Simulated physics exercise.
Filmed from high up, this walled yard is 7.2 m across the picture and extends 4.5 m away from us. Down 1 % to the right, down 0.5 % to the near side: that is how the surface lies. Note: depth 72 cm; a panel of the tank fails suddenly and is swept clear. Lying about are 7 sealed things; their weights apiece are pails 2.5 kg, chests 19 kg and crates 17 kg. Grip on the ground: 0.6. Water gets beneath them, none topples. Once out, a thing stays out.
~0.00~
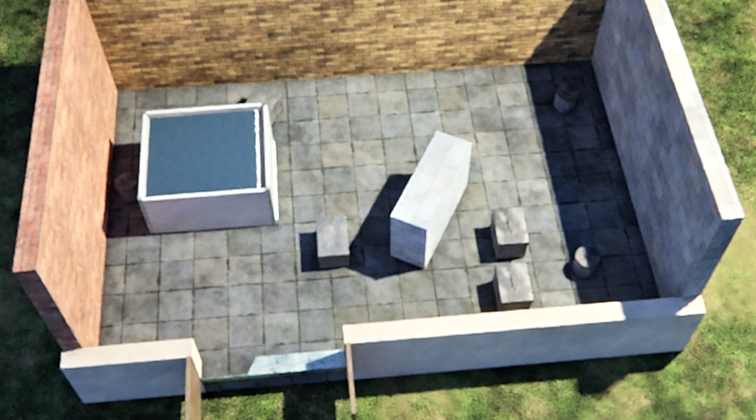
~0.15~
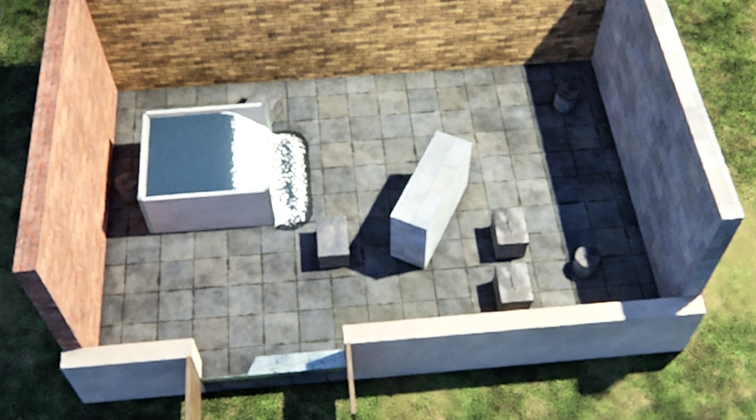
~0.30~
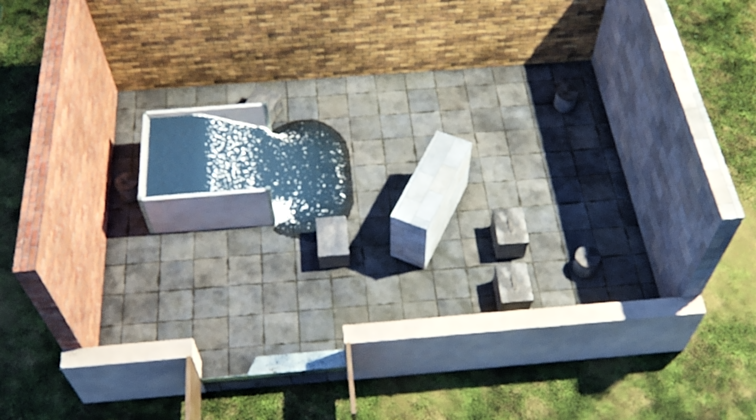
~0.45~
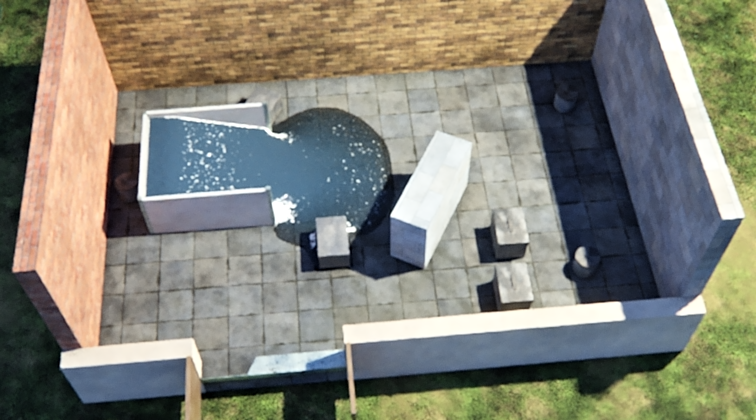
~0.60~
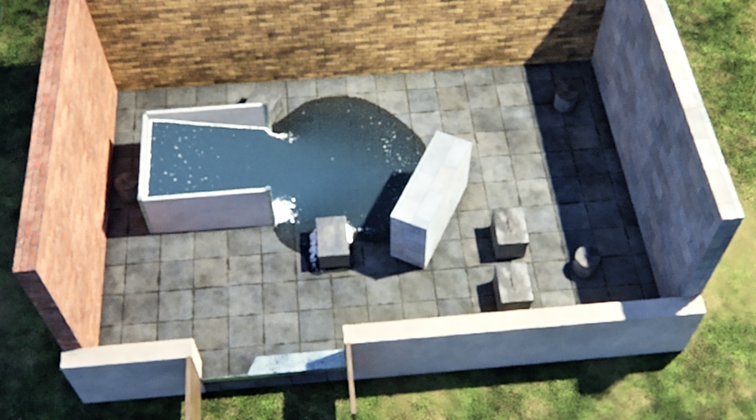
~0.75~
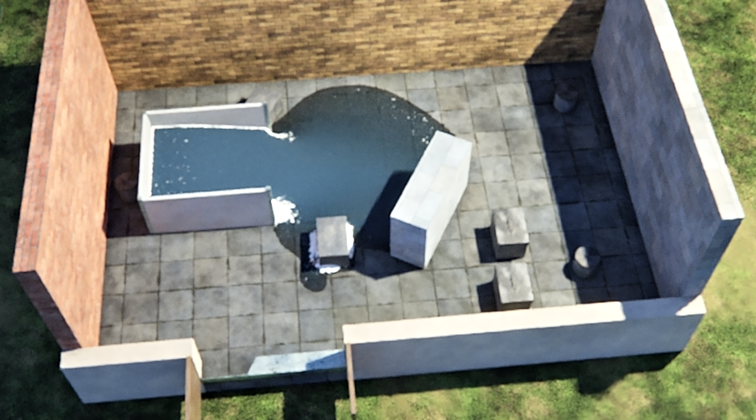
In the video, water bursts from the right side of a white-walled tank in a paved, walled yard, spreads rightward across the slabs, surrounds a small block and reaches a long pale block, while the blocks stay still.
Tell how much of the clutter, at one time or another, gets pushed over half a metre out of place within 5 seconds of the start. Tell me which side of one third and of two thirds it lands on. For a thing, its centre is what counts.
It lands between one third and two thirds.
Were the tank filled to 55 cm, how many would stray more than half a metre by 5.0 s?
3.
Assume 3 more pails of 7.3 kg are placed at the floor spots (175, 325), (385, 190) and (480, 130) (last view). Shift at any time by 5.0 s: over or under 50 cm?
Order as given: Stays inside it, goes farther, goes farther.
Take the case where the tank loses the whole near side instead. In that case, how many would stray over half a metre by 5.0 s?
The answer would then be 1.
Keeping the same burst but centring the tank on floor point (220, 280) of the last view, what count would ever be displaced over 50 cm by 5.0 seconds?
Result: 3.
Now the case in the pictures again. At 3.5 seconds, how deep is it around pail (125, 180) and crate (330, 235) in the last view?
I'd put it at 0 cm and 8 cm respectively.
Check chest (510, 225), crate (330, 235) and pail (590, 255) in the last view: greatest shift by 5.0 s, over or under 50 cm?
Result, in order: Undershooting / overshooting / overshooting.
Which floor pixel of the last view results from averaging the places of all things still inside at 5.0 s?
Centre of the remaining things: Roughly (401, 239).
After 1.1 s 0 of 7 are over 50 cm from their spots; 0 afloat.
After 2.2 s 2 of 7 are over 50 cm from their spots; 1 afloat.
After 3.5 s 2 of 7 are over 50 cm from their spots; 1 afloat.
After 5.0 s 3 of 7 are over 50 cm from their spots, and 3 have been at some point; 2 afloat.
